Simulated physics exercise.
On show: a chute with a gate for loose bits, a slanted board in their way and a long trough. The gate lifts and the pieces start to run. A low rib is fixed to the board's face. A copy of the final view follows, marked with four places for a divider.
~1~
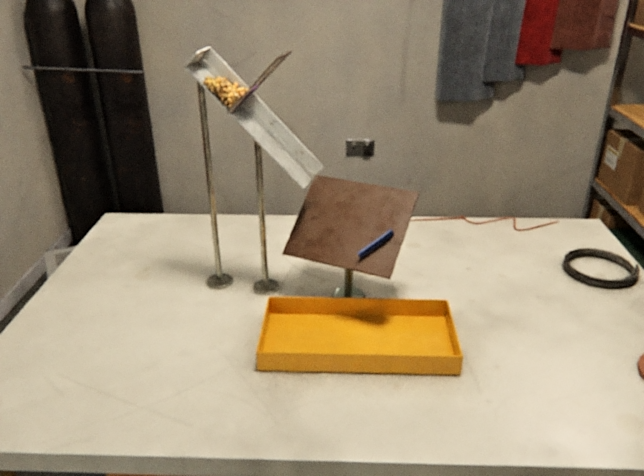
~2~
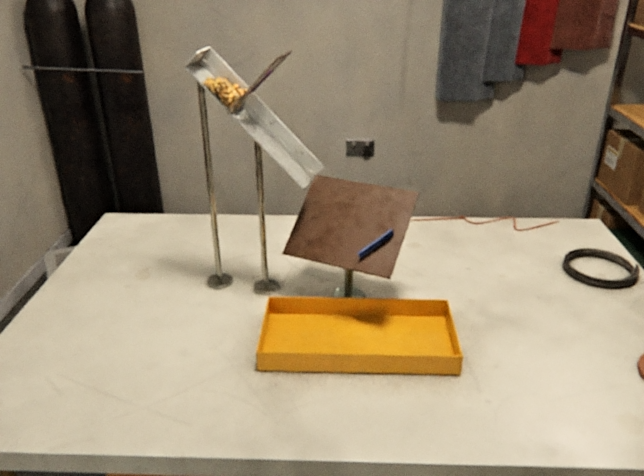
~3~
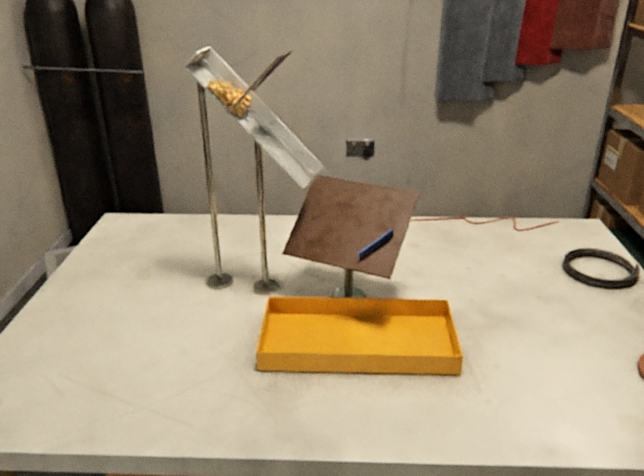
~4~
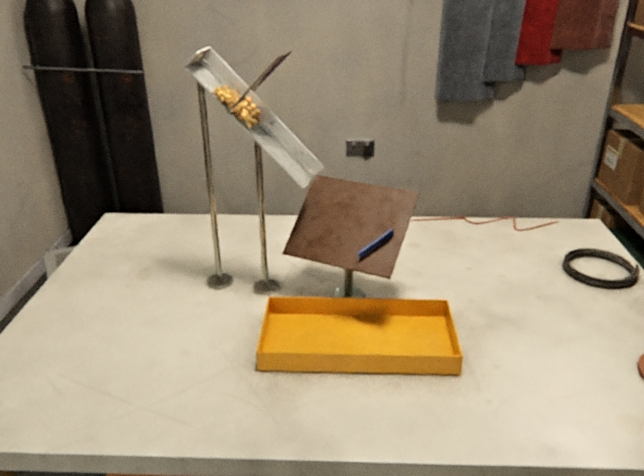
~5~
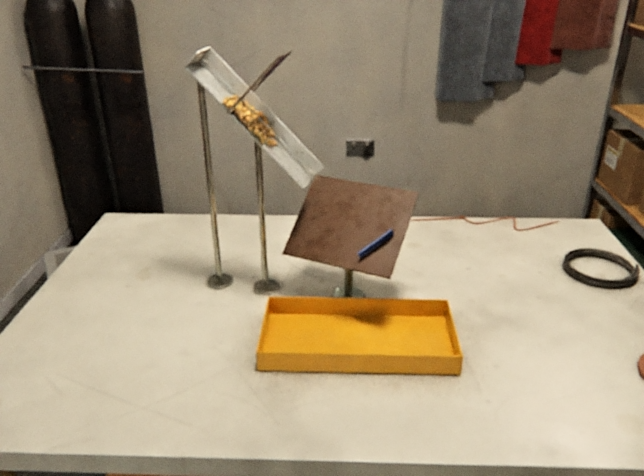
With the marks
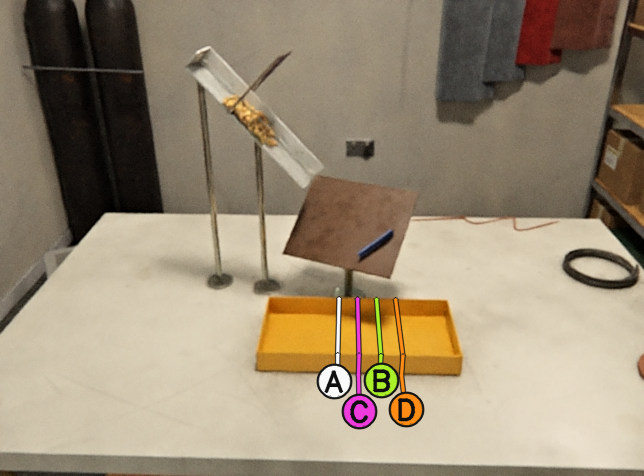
Dried chickpeas starting to slide down a sloping metal chute past a lifted gate, above a tilted brown board and empty yellow trough.
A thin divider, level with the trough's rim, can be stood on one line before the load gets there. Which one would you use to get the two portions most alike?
Use line A.
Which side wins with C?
More lands on the left.
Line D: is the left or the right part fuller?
The left side.
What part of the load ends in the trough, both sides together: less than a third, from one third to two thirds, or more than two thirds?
More than two thirds.
On the marked copy, line A crosses the front rim at (337, 353); line B crosses the front rim at (380, 354); line C crosses the front rim at (359, 354); line D crosses the front rim at (402, 355).
For line A, of what is caught, close to two thirds on the left of the divider, close to a third on the right.
For line B, of what is caught, all but a few on the left of the divider, only a few on the right.
For line C, of what is caught, all but a few on the left of the divider, a small share on the right.
For line D, of what is caught, all but a few on the left of the divider, only a few on the right.
